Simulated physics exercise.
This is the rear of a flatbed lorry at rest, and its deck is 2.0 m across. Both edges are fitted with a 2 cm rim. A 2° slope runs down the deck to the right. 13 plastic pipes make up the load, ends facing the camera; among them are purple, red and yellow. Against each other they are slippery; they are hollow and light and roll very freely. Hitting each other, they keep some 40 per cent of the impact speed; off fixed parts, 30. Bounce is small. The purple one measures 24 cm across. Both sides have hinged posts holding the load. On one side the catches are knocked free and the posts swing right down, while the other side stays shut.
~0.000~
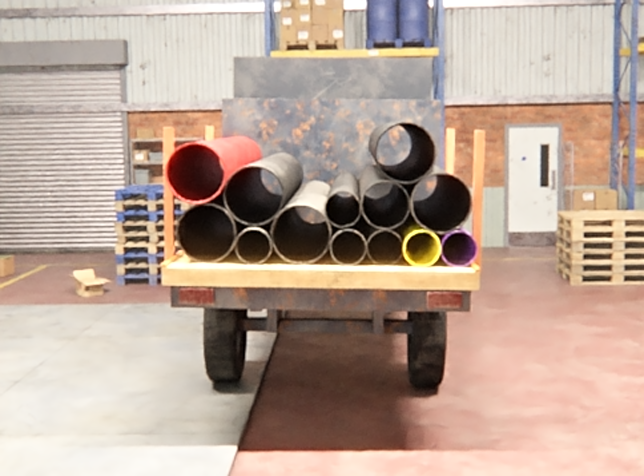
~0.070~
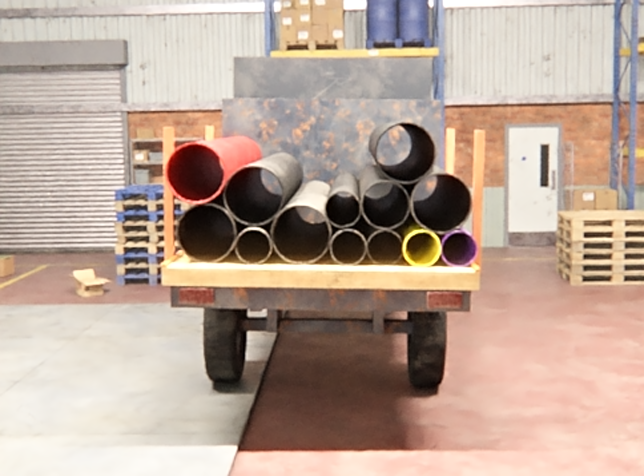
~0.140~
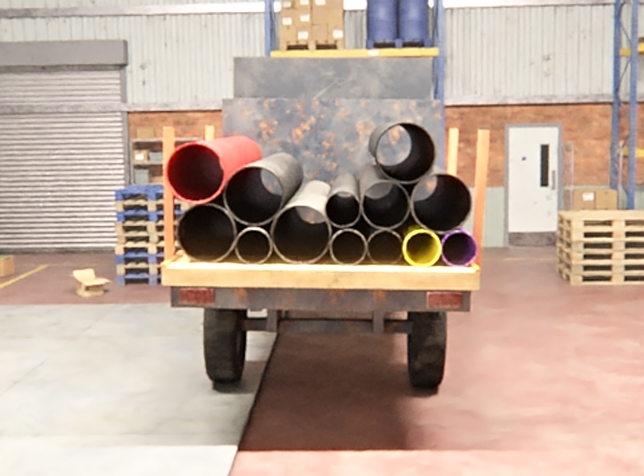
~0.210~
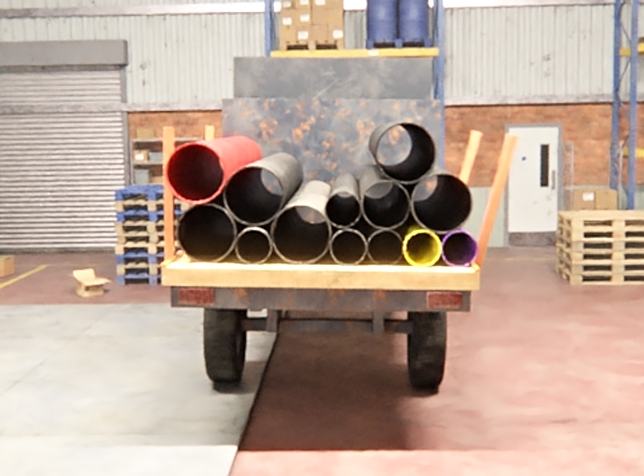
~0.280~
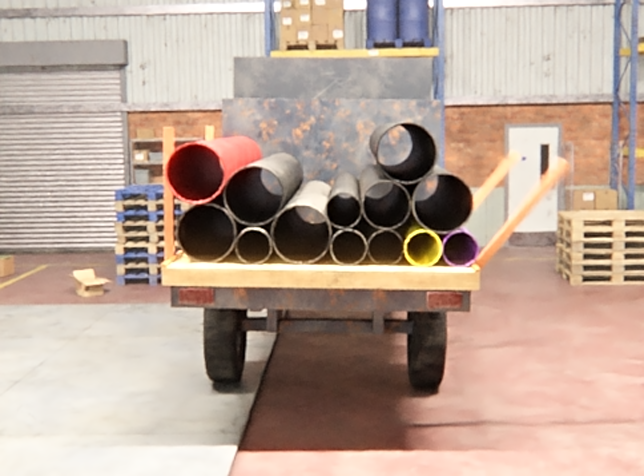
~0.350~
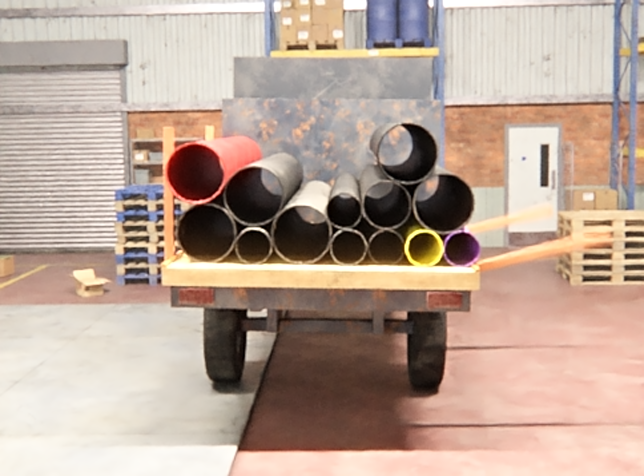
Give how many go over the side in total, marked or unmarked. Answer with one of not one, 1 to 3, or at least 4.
Answer: Not one.
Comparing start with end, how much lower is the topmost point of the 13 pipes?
0 cm.
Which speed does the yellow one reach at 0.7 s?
0.1 m/s, roughly.
By 0.7 s, purple is on the deck, 10 cm from the right edge; red is up on others, 20 cm from the left edge; yellow is on the deck, 35 cm from the right edge; 0 off so far.
Finally (1.1 s), purple is on the deck, 10 cm from the right edge; red is up on others, 20 cm from the left edge; yellow is on the deck, 35 cm from the right edge; 0 off so far.
